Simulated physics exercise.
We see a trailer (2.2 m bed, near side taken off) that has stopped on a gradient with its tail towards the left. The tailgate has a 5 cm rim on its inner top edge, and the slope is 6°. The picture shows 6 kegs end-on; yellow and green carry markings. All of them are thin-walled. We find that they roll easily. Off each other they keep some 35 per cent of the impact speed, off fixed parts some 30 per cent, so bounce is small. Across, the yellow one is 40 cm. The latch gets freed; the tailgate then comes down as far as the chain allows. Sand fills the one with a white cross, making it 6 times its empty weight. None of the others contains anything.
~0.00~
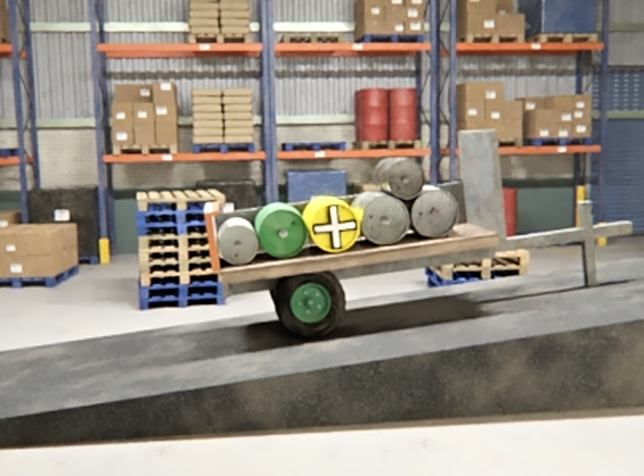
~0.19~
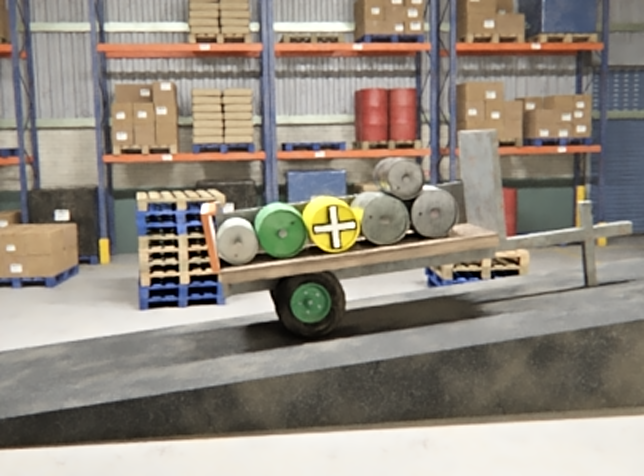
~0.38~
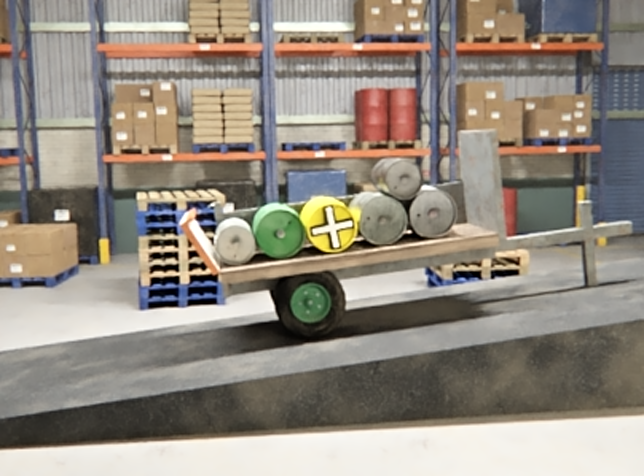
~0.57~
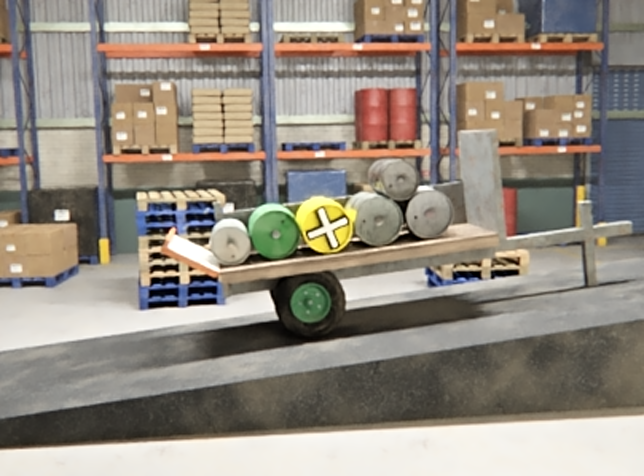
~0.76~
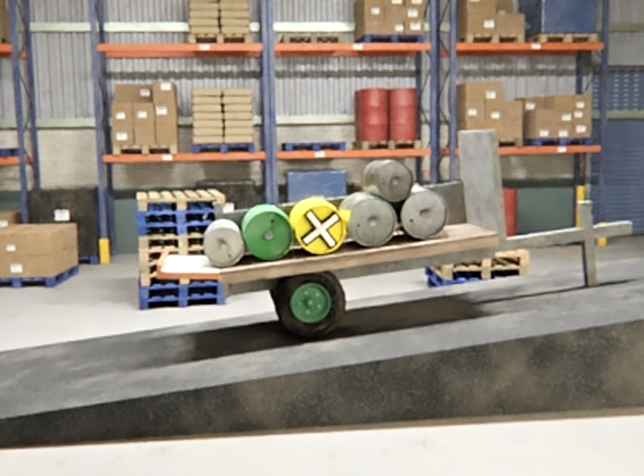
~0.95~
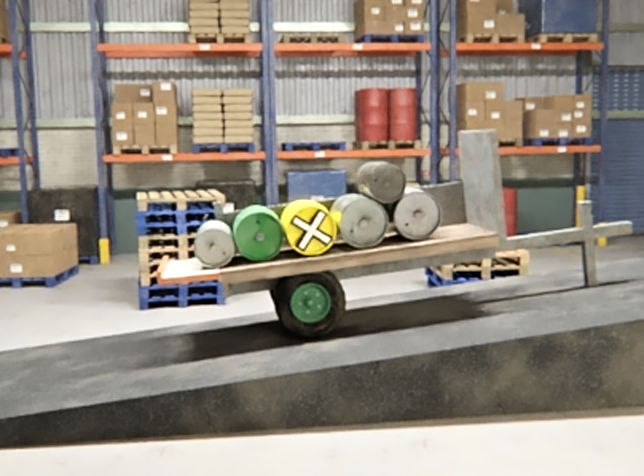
At first, a row of barrels, one green and one yellow with a white cross, rests behind an upright orange tailgate on a sloping trailer in a warehouse. The tailgate swings down to the left until it lies nearly flat, and the barrels roll slightly leftward along the bed.
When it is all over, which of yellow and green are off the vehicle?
Outcome: Yellow: In; green: Out.
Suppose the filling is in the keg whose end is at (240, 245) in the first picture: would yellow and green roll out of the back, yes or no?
With that change: Yellow doesn't; green doesn't.
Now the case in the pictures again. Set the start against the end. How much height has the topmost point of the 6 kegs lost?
35 cm.
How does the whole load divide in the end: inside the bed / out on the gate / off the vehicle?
Counts in the order asked: 3, 1, 2.
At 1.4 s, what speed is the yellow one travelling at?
Its speed is roughly 0.6 m/s.
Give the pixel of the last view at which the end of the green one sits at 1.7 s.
At about (211, 243).
After 1.4 s, yellow is on the bed, 50 cm short of the hinge, rolling left; green is on the bed, 10 cm short of the hinge, rolling left; 0 of 6 are out.
After 1.7 s, yellow is on the bed, 35 cm short of the hinge, rolling left; green is on the gate, 5 cm past the hinge, rolling left; 0 of 6 are out.
After 2.2 s, yellow is on the bed, 10 cm short of the hinge, rolling left; green is on the gate, 30 cm past the hinge, rolling left; 1 of 6 is out.
After 2.7 s, yellow is on the gate, 15 cm past the hinge, rolling left; green is dropping off the gate; 2 of 6 are out.
At rest (4.8 s), yellow is on the gate, 30 cm past the hinge; green is out on the ground; 2 of 6 are out.
